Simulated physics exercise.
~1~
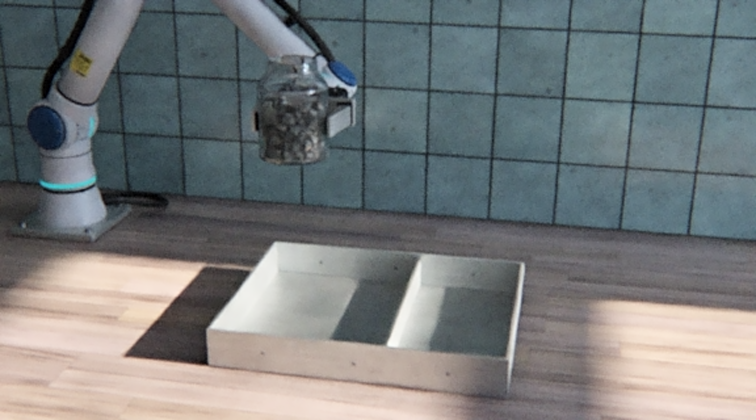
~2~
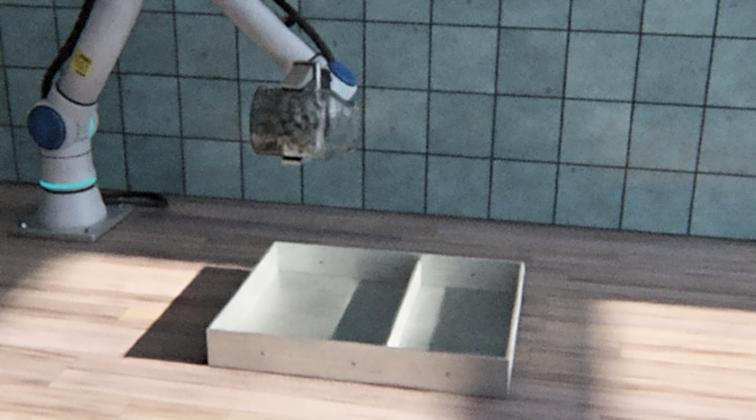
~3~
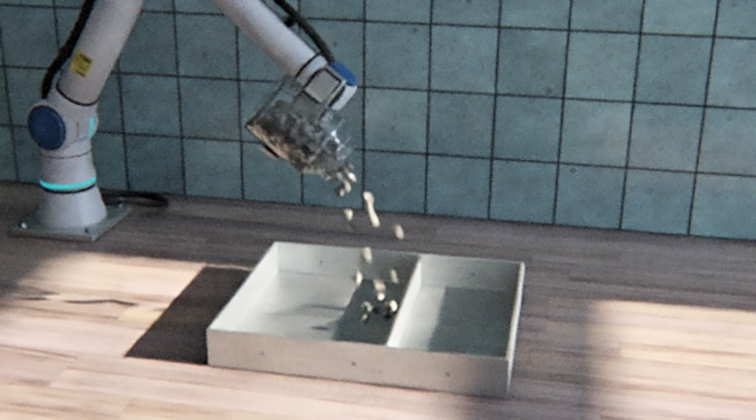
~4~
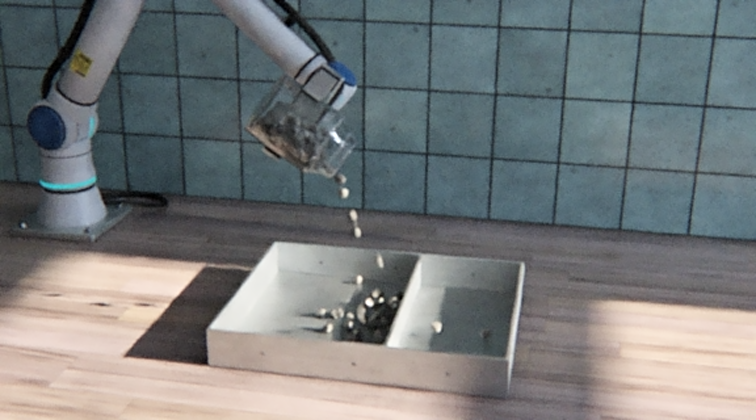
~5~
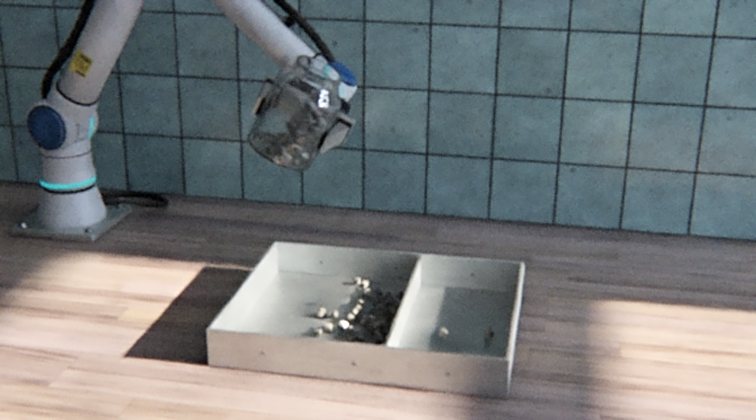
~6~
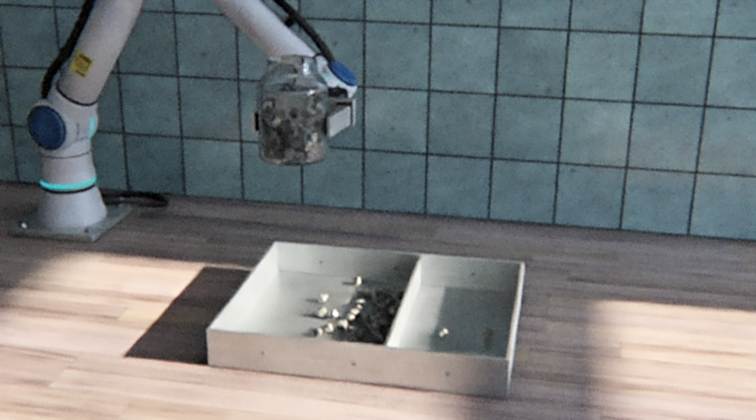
Above a divided tray, a robot arm tips a jar, spills some pebbles, and rights it.
